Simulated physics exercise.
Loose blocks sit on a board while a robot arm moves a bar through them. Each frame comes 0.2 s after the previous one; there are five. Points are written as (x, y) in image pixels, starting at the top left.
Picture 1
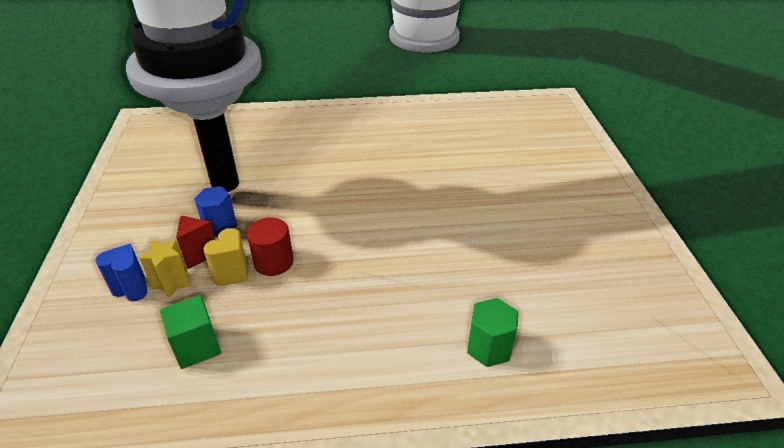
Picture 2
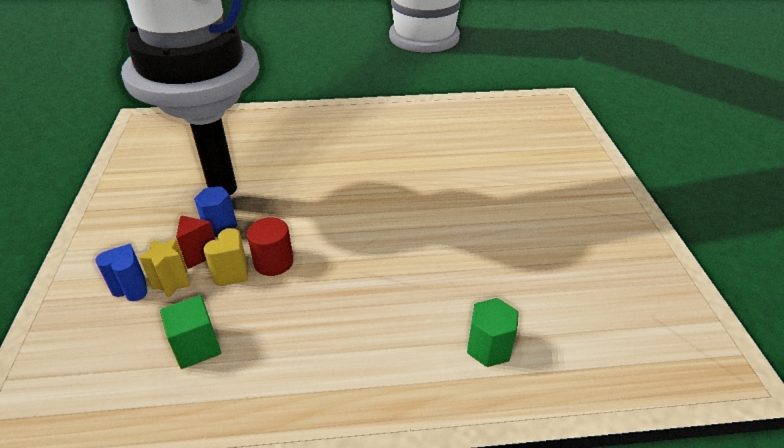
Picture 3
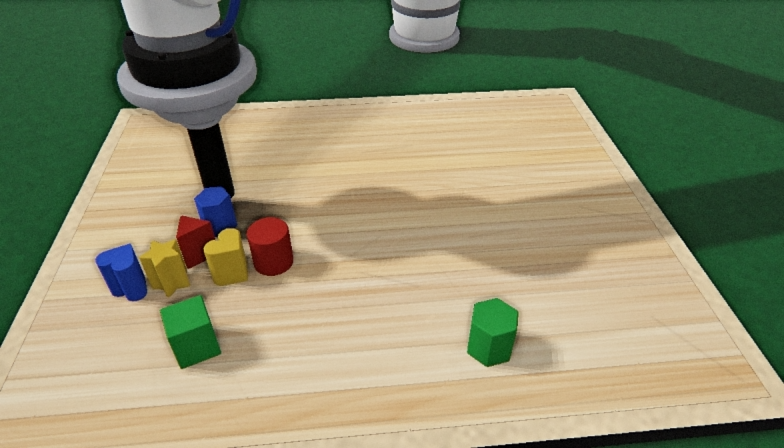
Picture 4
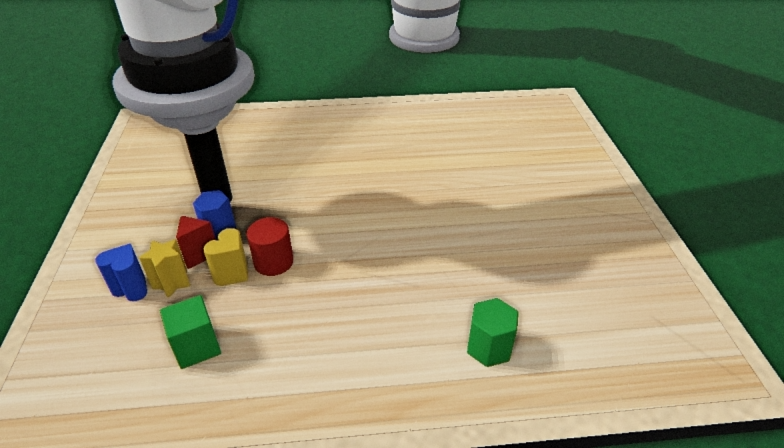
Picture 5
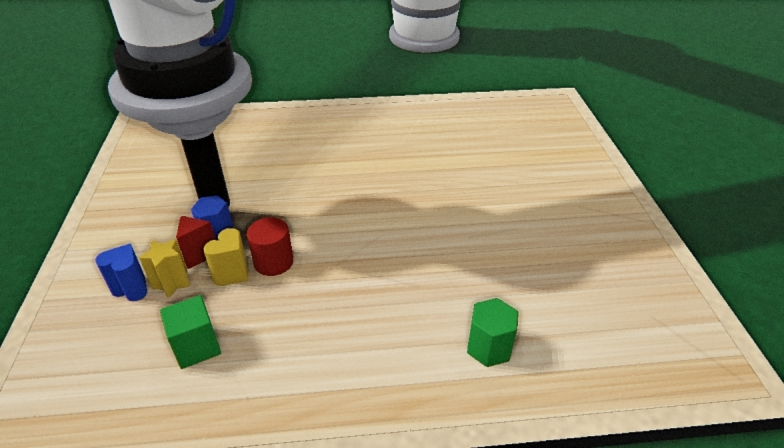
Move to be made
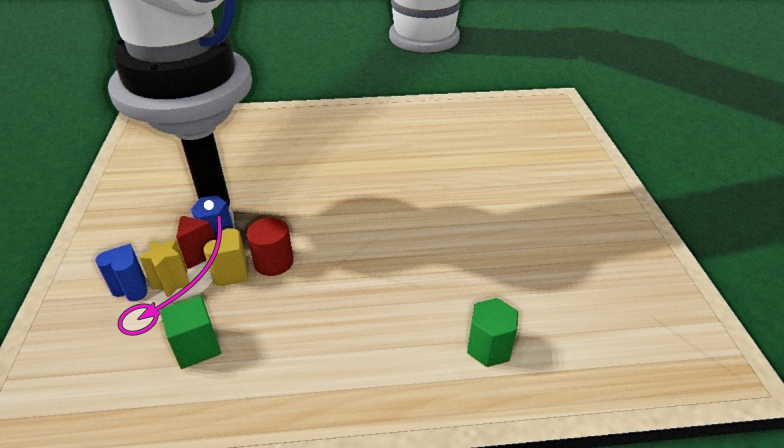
A robot arm lowered its black bar slightly toward the front of a wooden board, nudging the blue hexagonal block a little nearer the red triangle, while the other blocks stayed still.
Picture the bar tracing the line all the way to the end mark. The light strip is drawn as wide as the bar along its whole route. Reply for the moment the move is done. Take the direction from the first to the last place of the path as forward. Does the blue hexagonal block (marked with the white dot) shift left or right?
Sideways, to the left.
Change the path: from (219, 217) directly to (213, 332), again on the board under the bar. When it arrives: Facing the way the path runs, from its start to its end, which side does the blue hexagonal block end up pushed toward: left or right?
Answer: Leftward.
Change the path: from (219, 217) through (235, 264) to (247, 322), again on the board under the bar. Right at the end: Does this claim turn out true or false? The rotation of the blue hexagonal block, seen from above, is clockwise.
Verdict: True.
The drawn path runs from (219, 217) by way of (216, 250) and (189, 287) to (138, 319); the dot is on the blue hexagonal block.
On the path given first. One third of the way, bar at (212, 239); yellow star at (145, 268), turned 30° clockwise; red triangle at (175, 252), turned 50° clockwise; blue hexagonal block at (206, 241); yellow heart-shaped block at (229, 252).
Two thirds of the way, bar at (183, 276); yellow star at (112, 291), turned 50° clockwise; red triangle at (147, 280), turned 70° clockwise; blue hexagonal block at (199, 273), turned 60° anticlockwise; yellow heart-shaped block at (235, 263), turned 45° anticlockwise.
At the end, bar at (132, 307); yellow star at (52, 320), turned 60° clockwise; red triangle at (89, 314), turned 80° clockwise; blue hexagonal block at (199, 273), turned 60° anticlockwise; yellow heart-shaped block at (235, 263), turned 45° anticlockwise.
